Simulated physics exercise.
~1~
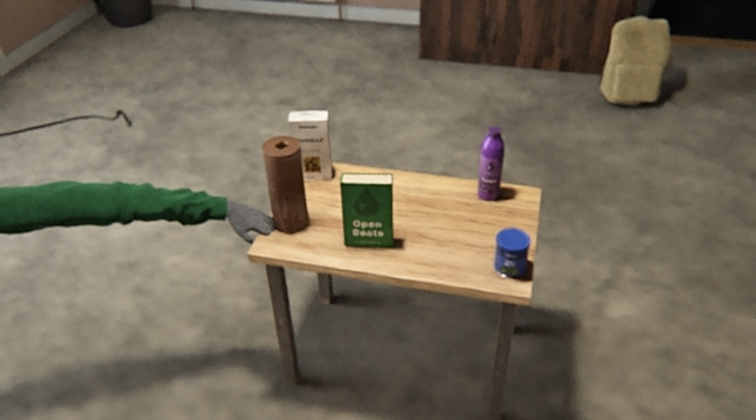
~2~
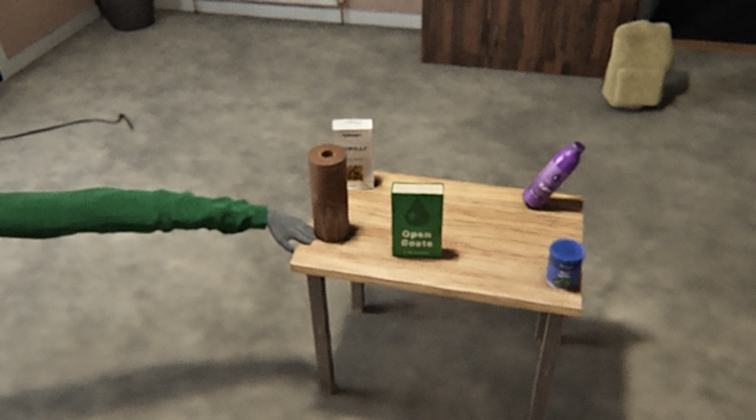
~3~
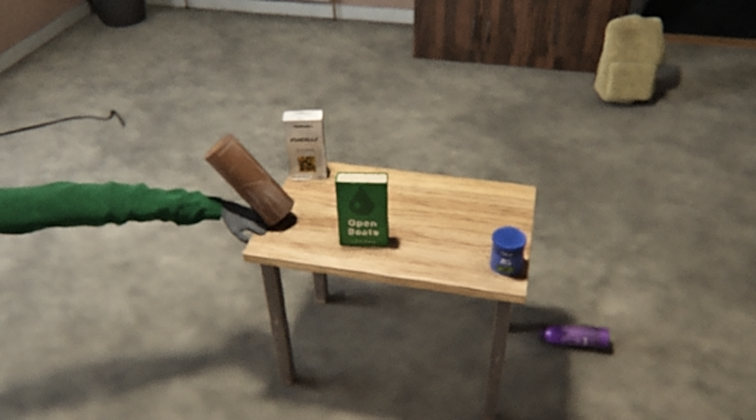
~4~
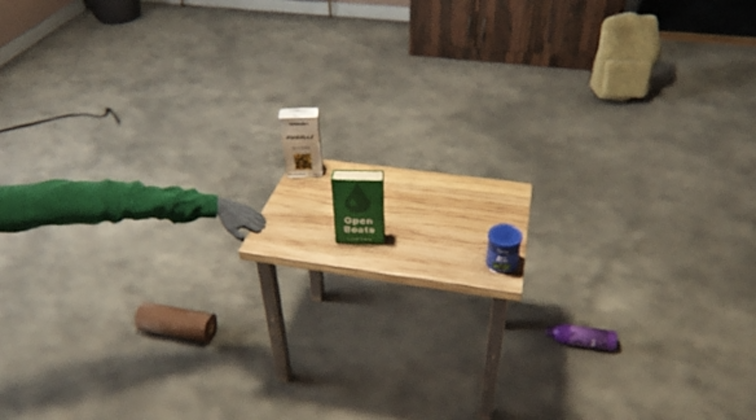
In the video, a gray-gloved hand in a green sleeve jolts a wooden table right, then back left; the purple bottle tips and falls off the right side, then the brown roll topples off the left, while the green book, white packet and blue tin remain on top.
